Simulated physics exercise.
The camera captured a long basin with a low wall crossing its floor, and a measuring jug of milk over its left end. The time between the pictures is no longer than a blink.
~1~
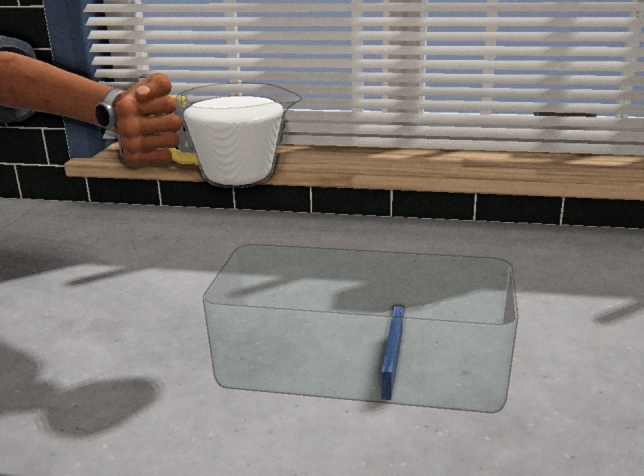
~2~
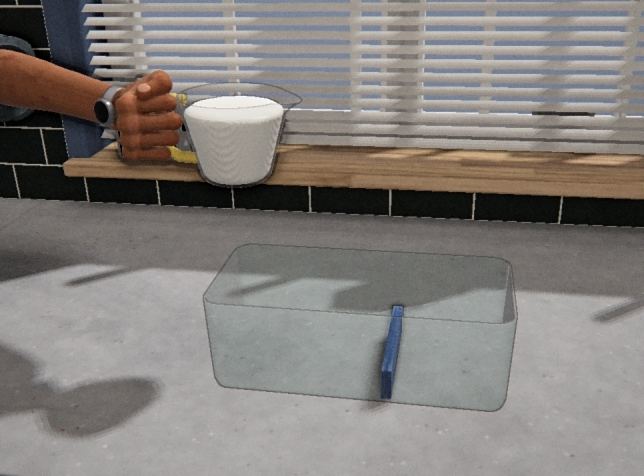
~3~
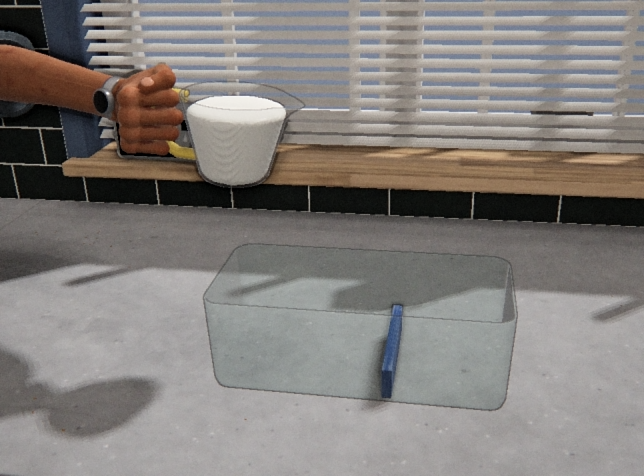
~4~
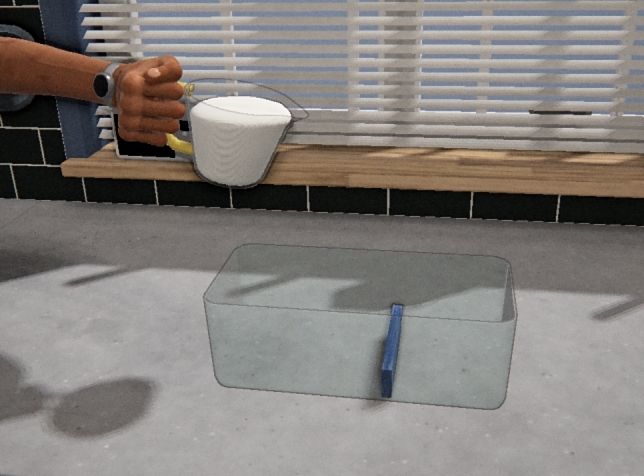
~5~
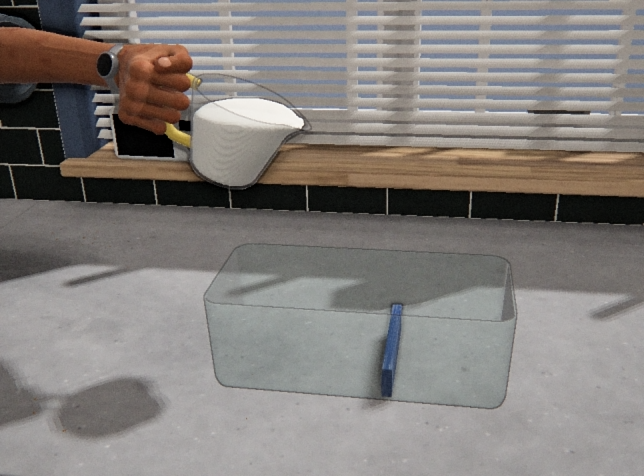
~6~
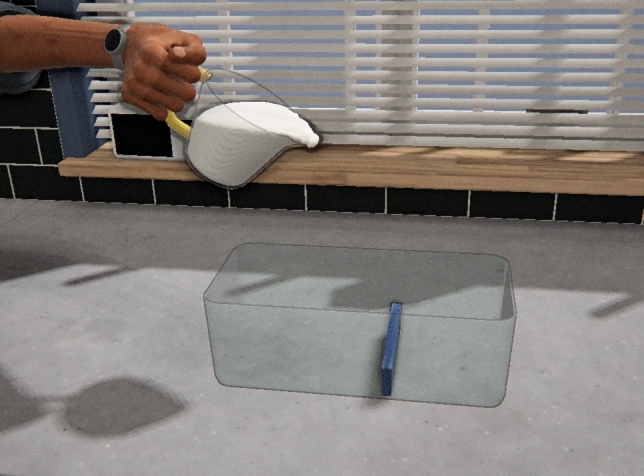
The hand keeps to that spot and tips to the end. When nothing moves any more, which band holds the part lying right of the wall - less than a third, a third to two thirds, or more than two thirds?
It falls in the band less than a third.
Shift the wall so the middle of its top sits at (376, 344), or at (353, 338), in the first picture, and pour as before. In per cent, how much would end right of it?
I'd expect near 20 percent the first time and near 45 percent the next.
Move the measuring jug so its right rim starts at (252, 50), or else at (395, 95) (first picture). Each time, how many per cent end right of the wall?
15 and 80 in a hundred.
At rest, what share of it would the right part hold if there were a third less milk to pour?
Estimated share: Close to 5 per cent.
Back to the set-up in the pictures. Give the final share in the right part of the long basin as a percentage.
I'd estimate around 10 per cent.
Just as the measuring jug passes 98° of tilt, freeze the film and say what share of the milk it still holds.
Around 30 in a hundred.
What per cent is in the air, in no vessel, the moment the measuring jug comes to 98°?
I'd put it at roughly 35 percent of it.
A moment on, the measuring jug is tipped on its side and 28 per cent is still to pour, 36 is left of the wall and 0 right of it.
Next, the measuring jug is tipped right over and 1 per cent is still to pour, 87 is left of the wall and 2 right of it.
Then the measuring jug is tipped right over and 0 per cent is still to pour, 86 is left of the wall and 8 right of it.
Later the measuring jug is tipped right over and 0 per cent is still to pour, 87 is left of the wall and 8 right of it.
In the end 87 per cent lies left of the wall, 8 right of it and 5 outside.
